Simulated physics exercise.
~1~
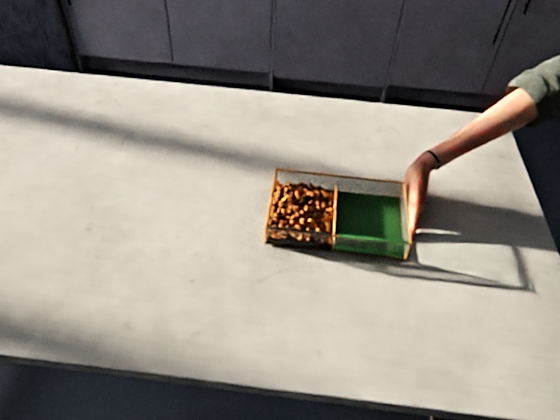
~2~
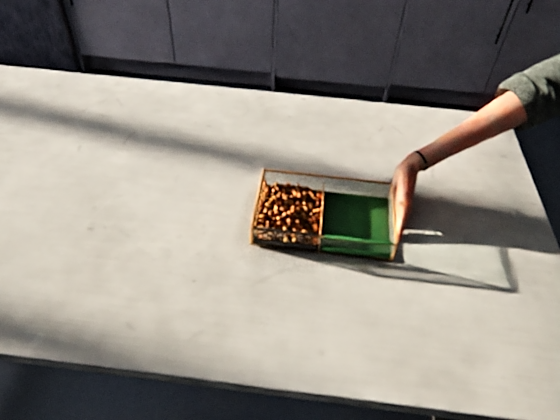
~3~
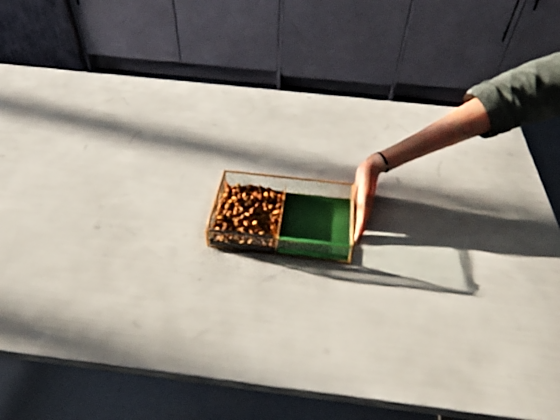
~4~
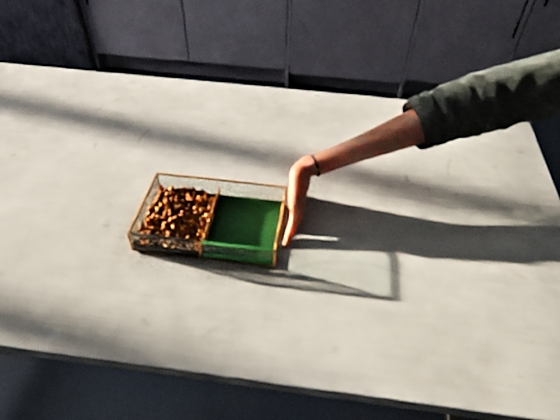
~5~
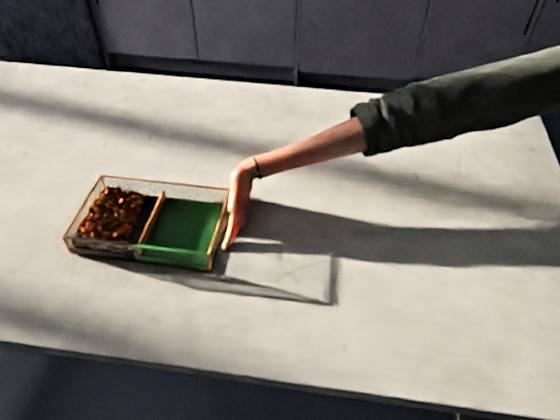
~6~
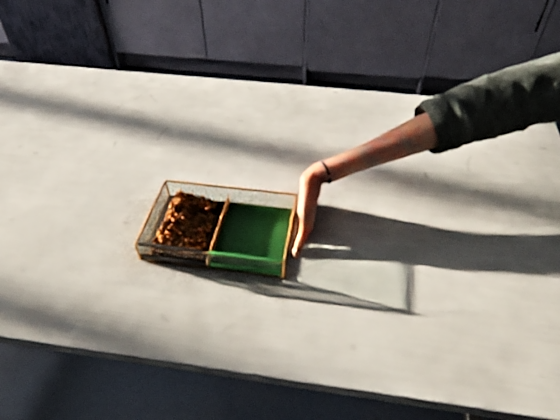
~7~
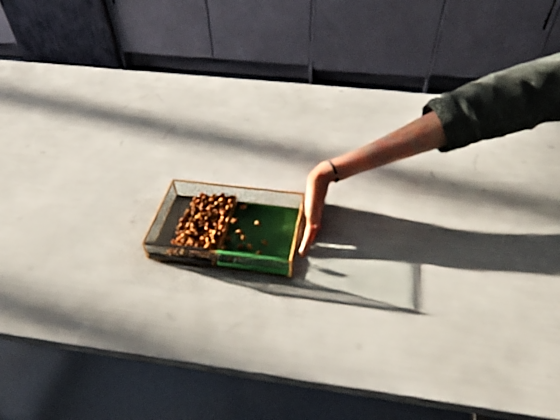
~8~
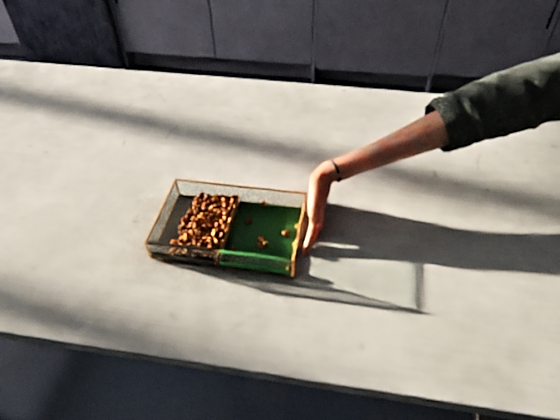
A hand slides a divided tray left, then right, and some brown kibble spills into the green compartment.
